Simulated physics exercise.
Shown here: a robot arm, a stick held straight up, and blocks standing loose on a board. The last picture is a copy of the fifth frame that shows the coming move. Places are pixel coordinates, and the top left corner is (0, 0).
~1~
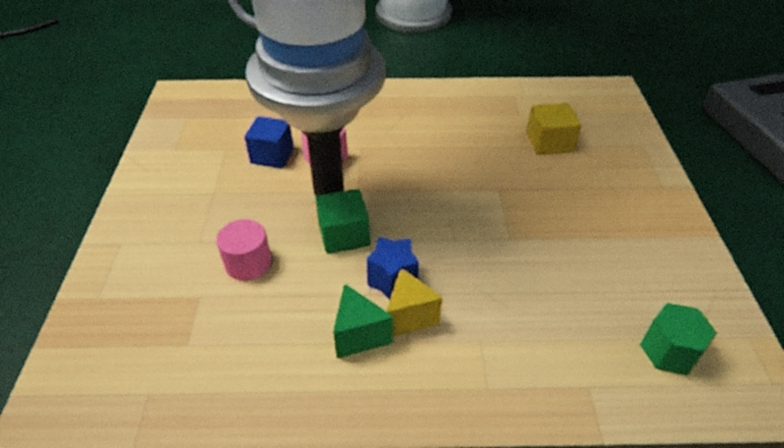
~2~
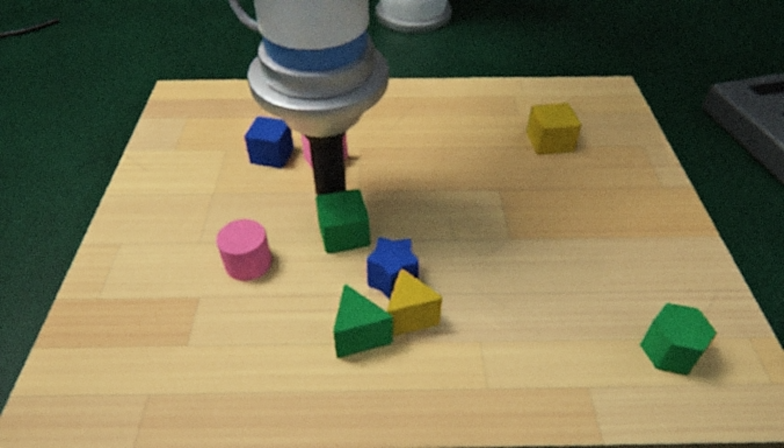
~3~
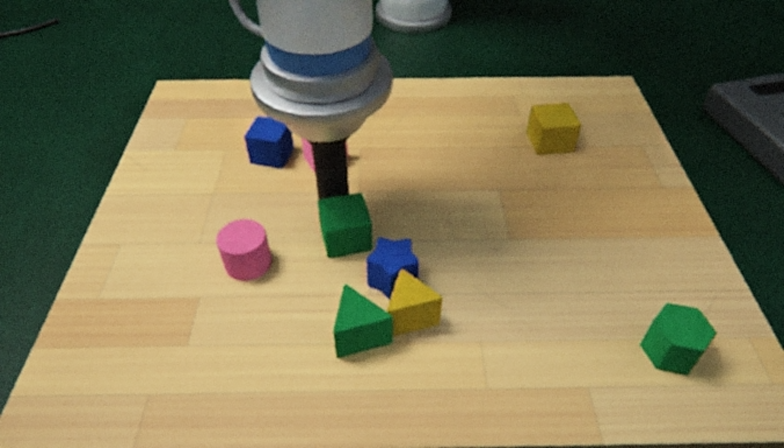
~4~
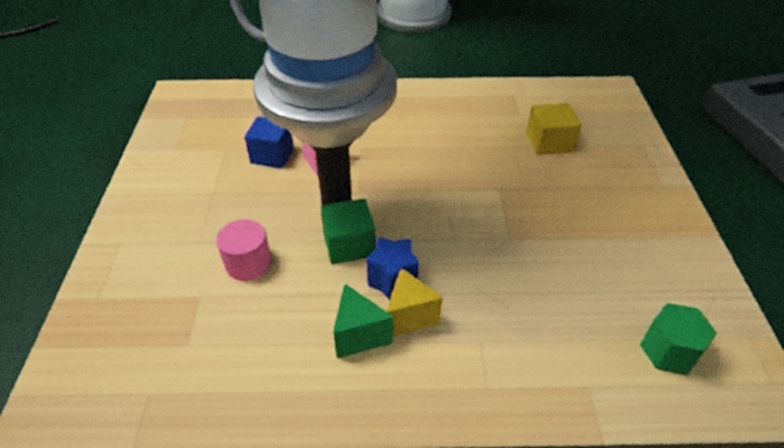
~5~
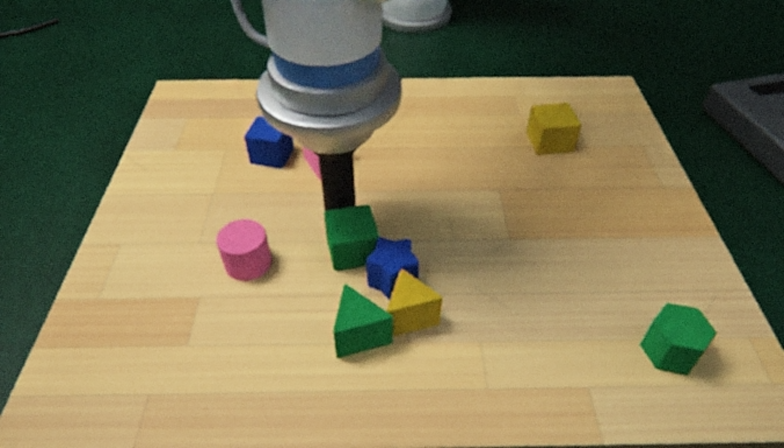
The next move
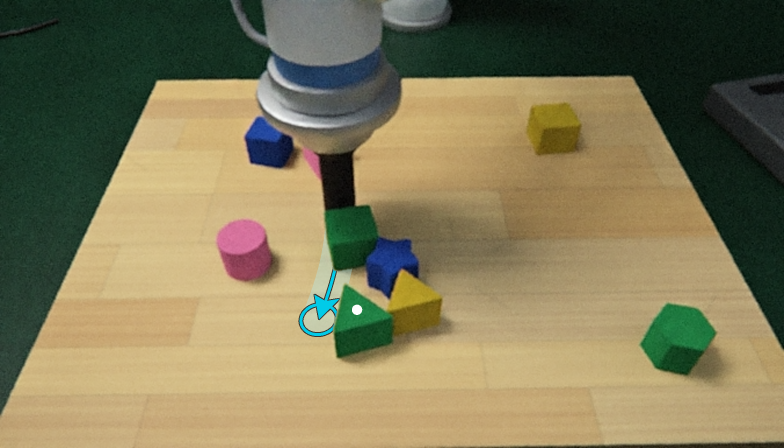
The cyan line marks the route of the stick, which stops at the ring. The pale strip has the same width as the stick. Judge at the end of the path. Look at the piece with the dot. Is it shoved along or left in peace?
Left in place.
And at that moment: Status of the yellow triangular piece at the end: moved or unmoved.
Once the path ends, it is somewhere new.
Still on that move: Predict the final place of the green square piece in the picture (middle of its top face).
That would be at about pixel (371, 265).
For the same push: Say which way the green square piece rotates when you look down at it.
Watching from overhead, you'd notice the green square piece rotating counter-clockwise.
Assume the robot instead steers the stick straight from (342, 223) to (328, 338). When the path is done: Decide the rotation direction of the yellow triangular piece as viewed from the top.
It goes round the way clock hands do.
The line goes from (342, 223) via (335, 268), ending at (319, 319); the dot is on the green triangular piece.
What follows on the original path. One third of the way, stick (337, 242); green square piece (366, 248), turned 50° anticlockwise; blue star block (413, 260); yellow triangular piece (418, 299), turned 25° clockwise.
Two thirds of the way, stick (329, 274); green square piece (371, 265), turned 70° anticlockwise; blue star block (421, 264), turned 15° anticlockwise; yellow triangular piece (424, 302), turned 50° clockwise.
At the end, stick (317, 308); green square piece (371, 265), turned 70° anticlockwise; green triangular piece unmoved; blue star block (421, 264), turned 15° anticlockwise; yellow triangular piece (424, 302), turned 50° clockwise.
